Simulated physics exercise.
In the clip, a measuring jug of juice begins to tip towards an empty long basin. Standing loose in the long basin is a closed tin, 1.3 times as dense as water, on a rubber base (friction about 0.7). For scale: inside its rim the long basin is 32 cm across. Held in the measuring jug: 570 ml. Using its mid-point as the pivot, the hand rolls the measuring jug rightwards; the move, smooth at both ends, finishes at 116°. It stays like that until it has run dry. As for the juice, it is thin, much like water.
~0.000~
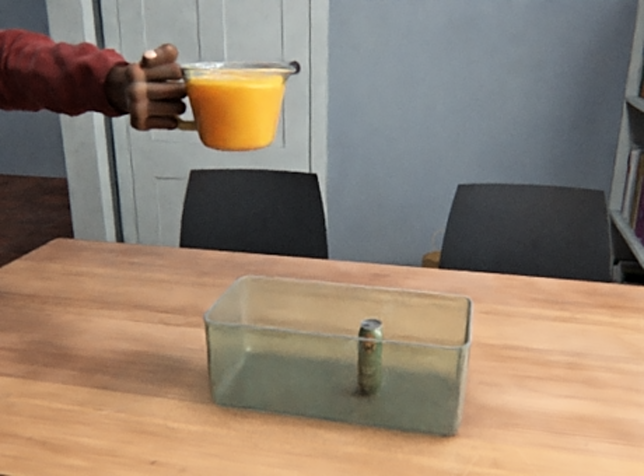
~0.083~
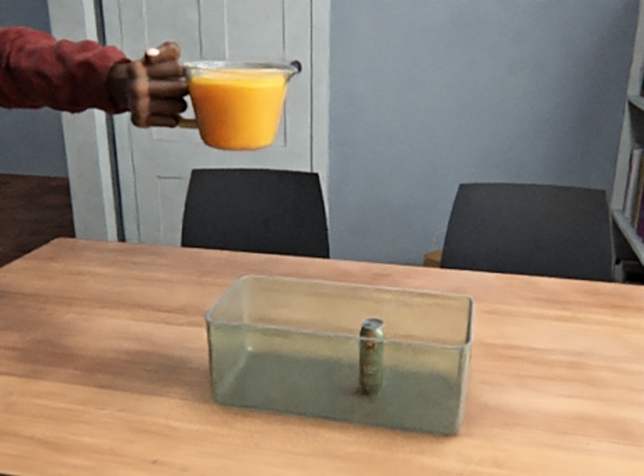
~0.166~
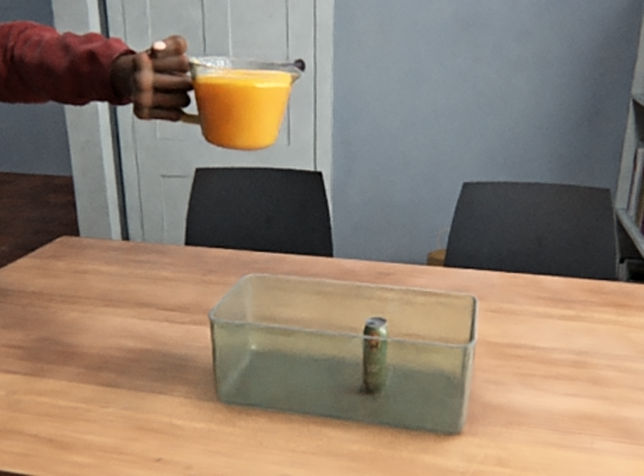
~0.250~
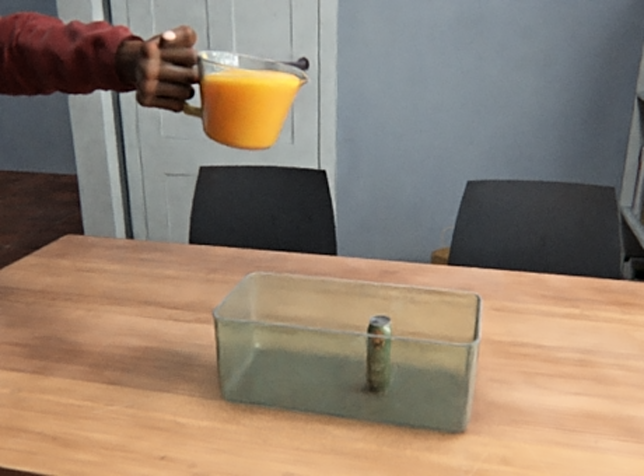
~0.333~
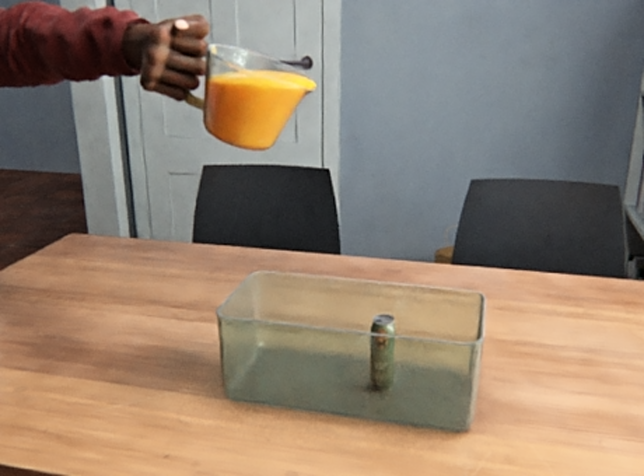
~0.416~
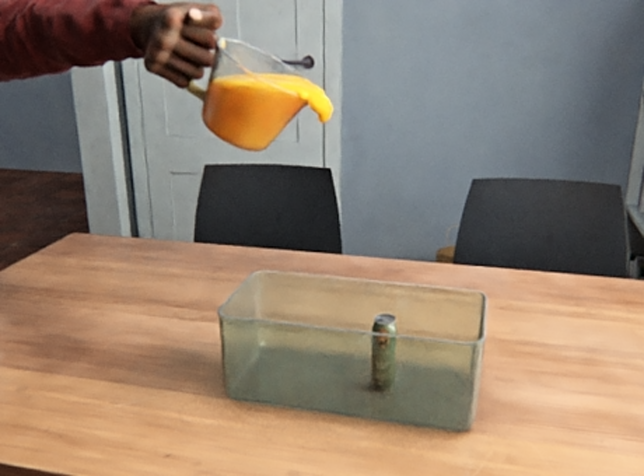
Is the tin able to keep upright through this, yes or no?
No, it topples.
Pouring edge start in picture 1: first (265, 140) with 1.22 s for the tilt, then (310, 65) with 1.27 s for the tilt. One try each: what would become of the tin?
In the first try it remains standing; in the second it remains standing.
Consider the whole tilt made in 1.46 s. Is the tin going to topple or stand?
The tin tips over.
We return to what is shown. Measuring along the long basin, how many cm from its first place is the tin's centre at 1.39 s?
Close to 7 cm.
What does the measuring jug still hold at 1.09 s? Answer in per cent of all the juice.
About 1 per cent.
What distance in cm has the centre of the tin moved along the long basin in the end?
7.0 cm.
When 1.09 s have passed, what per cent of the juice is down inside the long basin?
Looks like about 88 % of the whole amount.
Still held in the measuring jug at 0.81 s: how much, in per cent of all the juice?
Around 32 percent.
By 0.81 s the tilt is 86° and 31 per cent is still to pour; the tin stands where it began.
By 1.09 s the tilt is 113° and 1 per cent is still to pour; the tin leans 16°.
By 1.39 s the tilt is 116° and 0 per cent is still to pour; the tin lies on its side.
By 1.72 s the tilt is 116° and 0 per cent is still to pour; the tin lies on its side.
At rest the tin lies on its side.
